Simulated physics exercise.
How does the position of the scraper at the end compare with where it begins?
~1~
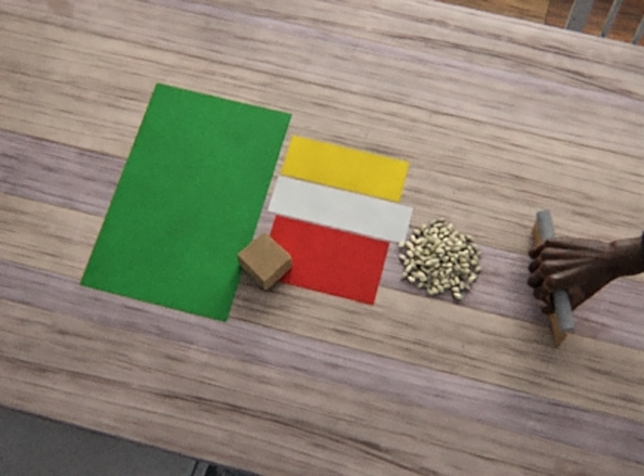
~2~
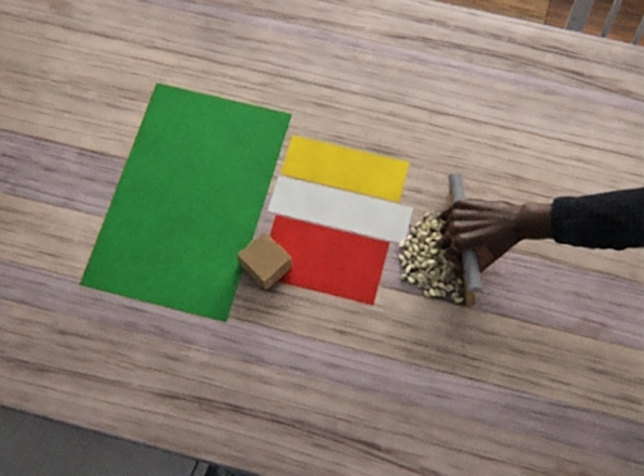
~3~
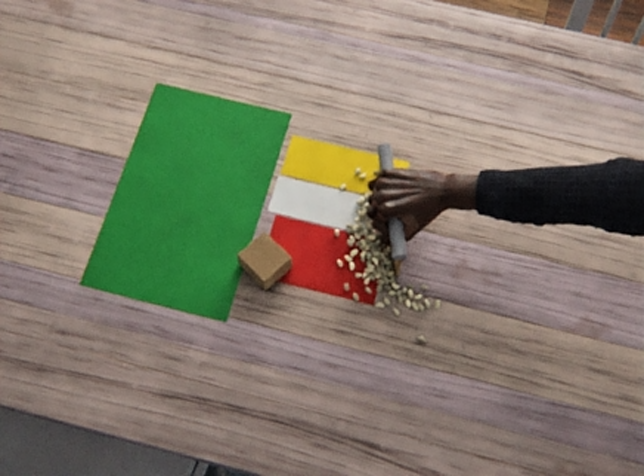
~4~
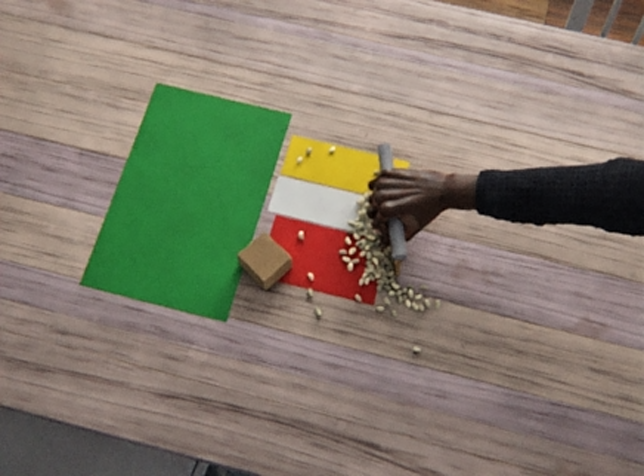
It begins out to the right of the bean pile, clear of the sheets. By the end it is farther left and slightly higher, resting over the right edge of the small coloured sheets.
